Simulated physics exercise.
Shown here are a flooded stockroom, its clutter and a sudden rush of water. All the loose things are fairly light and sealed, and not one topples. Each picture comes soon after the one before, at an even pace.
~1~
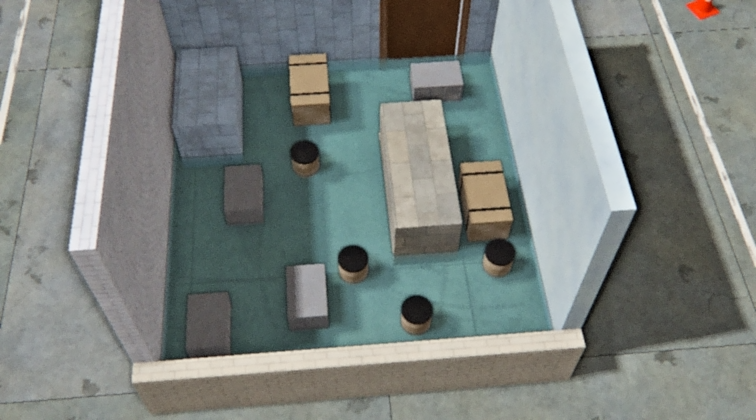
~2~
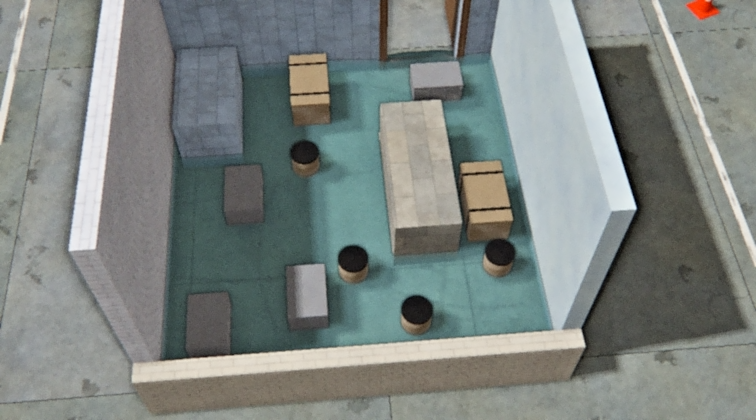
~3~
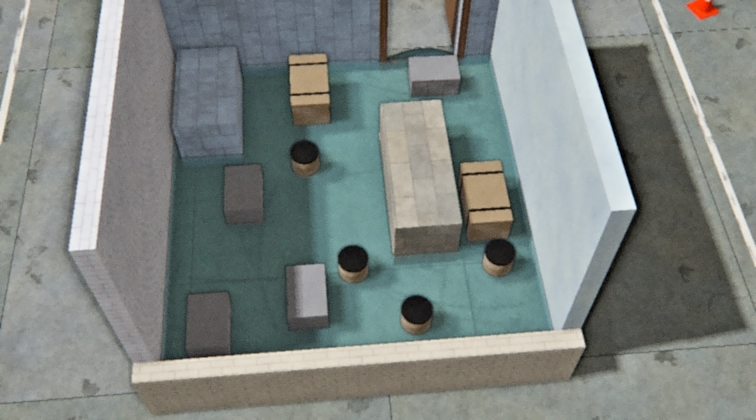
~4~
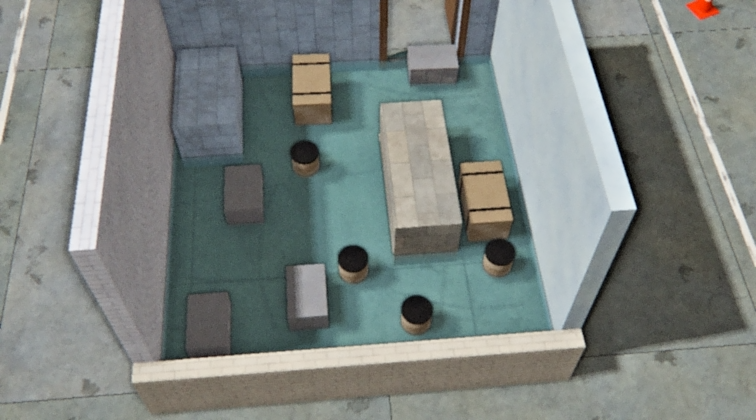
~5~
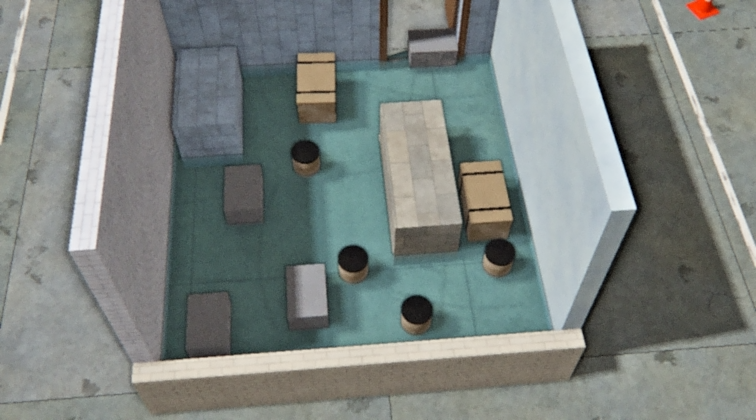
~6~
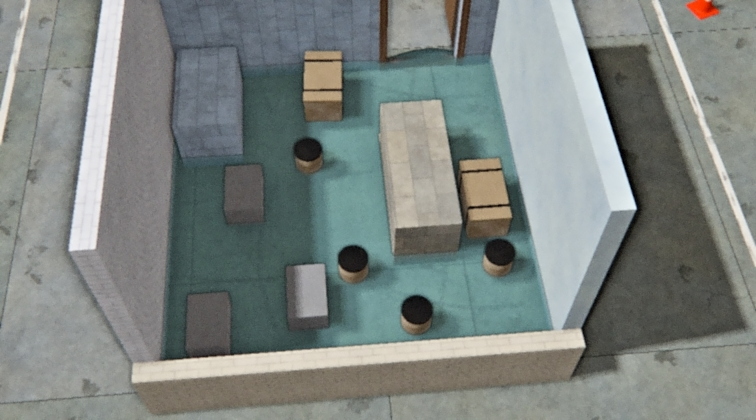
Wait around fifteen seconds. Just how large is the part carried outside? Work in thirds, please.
I expect the result to be the middle range.
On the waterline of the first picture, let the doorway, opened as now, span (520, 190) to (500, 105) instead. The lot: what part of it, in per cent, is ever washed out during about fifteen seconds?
It works out at some 70 per cent of the things.
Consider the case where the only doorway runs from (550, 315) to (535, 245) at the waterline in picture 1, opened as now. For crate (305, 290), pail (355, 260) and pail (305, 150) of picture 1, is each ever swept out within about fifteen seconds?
Going through them in sequence: Gets out, then gets out, then trapped.
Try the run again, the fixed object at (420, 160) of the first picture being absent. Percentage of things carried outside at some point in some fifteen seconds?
About 30%.
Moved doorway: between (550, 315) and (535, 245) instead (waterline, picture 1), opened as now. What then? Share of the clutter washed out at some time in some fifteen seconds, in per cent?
Roughly 60 per cent.
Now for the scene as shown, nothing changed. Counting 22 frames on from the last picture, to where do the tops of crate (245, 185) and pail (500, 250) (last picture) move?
First one at roughly (293, 106), second at roughly (472, 107).
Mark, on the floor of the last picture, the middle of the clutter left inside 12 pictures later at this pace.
It comes out somewhere near (369, 222).
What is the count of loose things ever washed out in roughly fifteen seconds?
I make it 5 in total.
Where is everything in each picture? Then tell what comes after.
The first picture shows a trunk at (309, 79) floats; a pail at (305, 152) floats; 0 of 10 have shifted.
The second picture shows a trunk at (309, 79) floats; a pail at (305, 152) floats; 0 of 10 have shifted.
The third picture shows a trunk at (309, 79) floats; a pail at (305, 152), afloat; 1 of 10 have shifted.
The fourth picture shows a trunk at (311, 79) floats, close to its start; a pail at (305, 152), afloat; 1 of 10 have shifted.
The fifth picture shows a trunk at (316, 77) floats, close to its start; a pail at (305, 151), afloat; 2 of 10 have shifted.
The sixth picture shows a trunk at (323, 75) floats, close to its start; a pail at (308, 149) floats, close to its start; 4 of 10 have shifted.
A moment on, 1 of 10 are out; 9 afloat.
Next, 2 of 10 are out; 8 afloat.
Later, 4 of 10 are out; 6 afloat.
In the end, 5 of 10 are out; 5 afloat.
